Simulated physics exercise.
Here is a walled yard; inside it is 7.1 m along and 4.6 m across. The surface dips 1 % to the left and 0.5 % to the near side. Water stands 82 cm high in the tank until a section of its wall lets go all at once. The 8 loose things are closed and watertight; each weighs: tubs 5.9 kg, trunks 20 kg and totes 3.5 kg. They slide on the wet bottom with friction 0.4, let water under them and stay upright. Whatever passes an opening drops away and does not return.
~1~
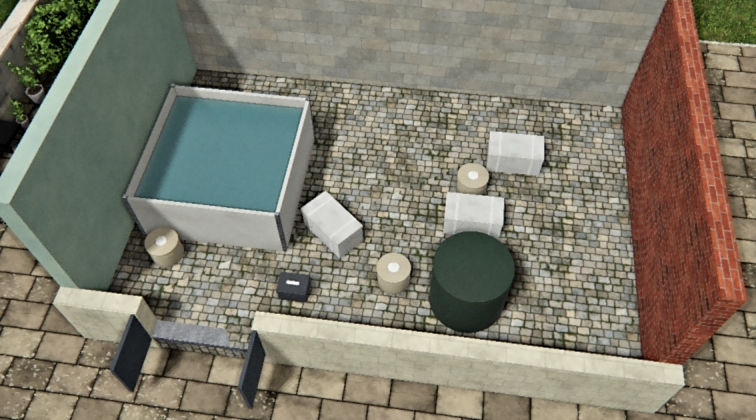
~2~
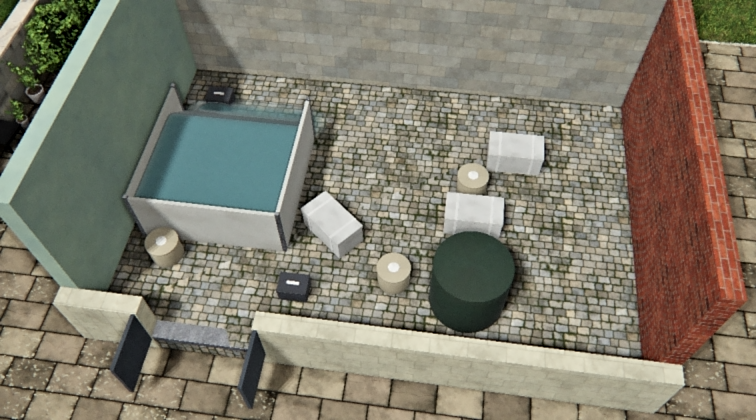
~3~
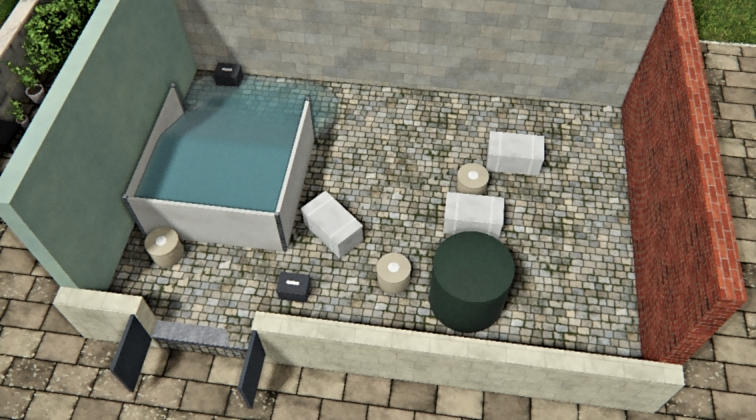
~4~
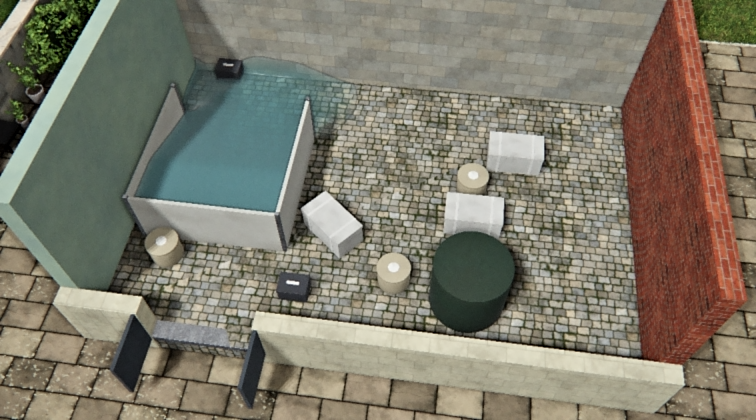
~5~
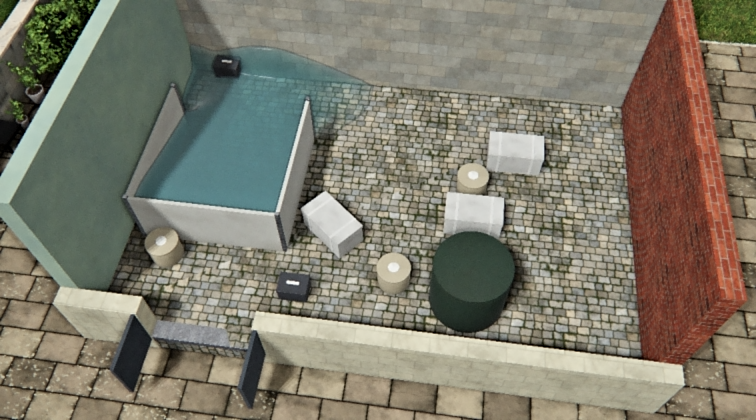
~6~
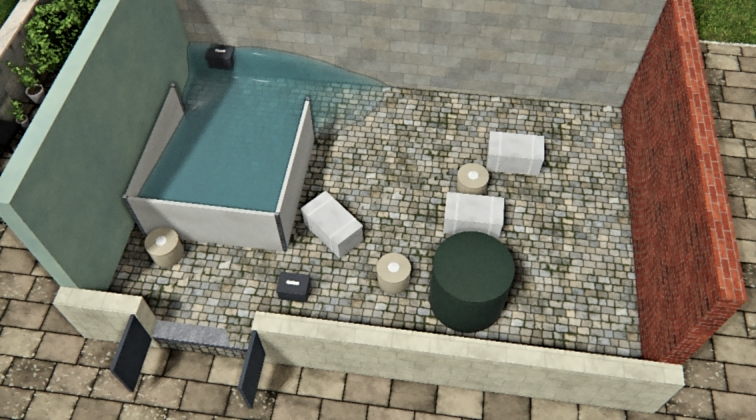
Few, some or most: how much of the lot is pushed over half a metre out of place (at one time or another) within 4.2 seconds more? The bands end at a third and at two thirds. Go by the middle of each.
It is from one to two thirds.
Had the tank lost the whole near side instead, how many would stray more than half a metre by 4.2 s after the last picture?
In that case 3 of them.
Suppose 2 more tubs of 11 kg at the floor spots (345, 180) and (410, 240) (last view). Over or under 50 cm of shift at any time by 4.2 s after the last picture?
In turn: Under, less.
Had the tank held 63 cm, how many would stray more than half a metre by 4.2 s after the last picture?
Then 3.
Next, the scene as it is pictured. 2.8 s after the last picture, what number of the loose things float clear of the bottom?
I count 4.
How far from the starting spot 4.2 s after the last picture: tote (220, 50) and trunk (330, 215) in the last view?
In that order: 30 cm, 0 cm.
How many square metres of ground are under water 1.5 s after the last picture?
Roughly 17 m2.
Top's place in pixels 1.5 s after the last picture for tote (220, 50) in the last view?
Around (189, 69).
Then, 0.4 s after the last picture 1 of 8 are over 50 cm from their spots; 1 afloat.
Then, 1.5 s after the last picture 0 of 8 are over 50 cm from their spots; 1 afloat.
Then, 2.8 s after the last picture 3 of 8 are over 50 cm from their spots; 4 afloat.
Then, 4.2 s after the last picture 4 of 8 are over 50 cm from their spots, and 5 have been at some point; 6 afloat.
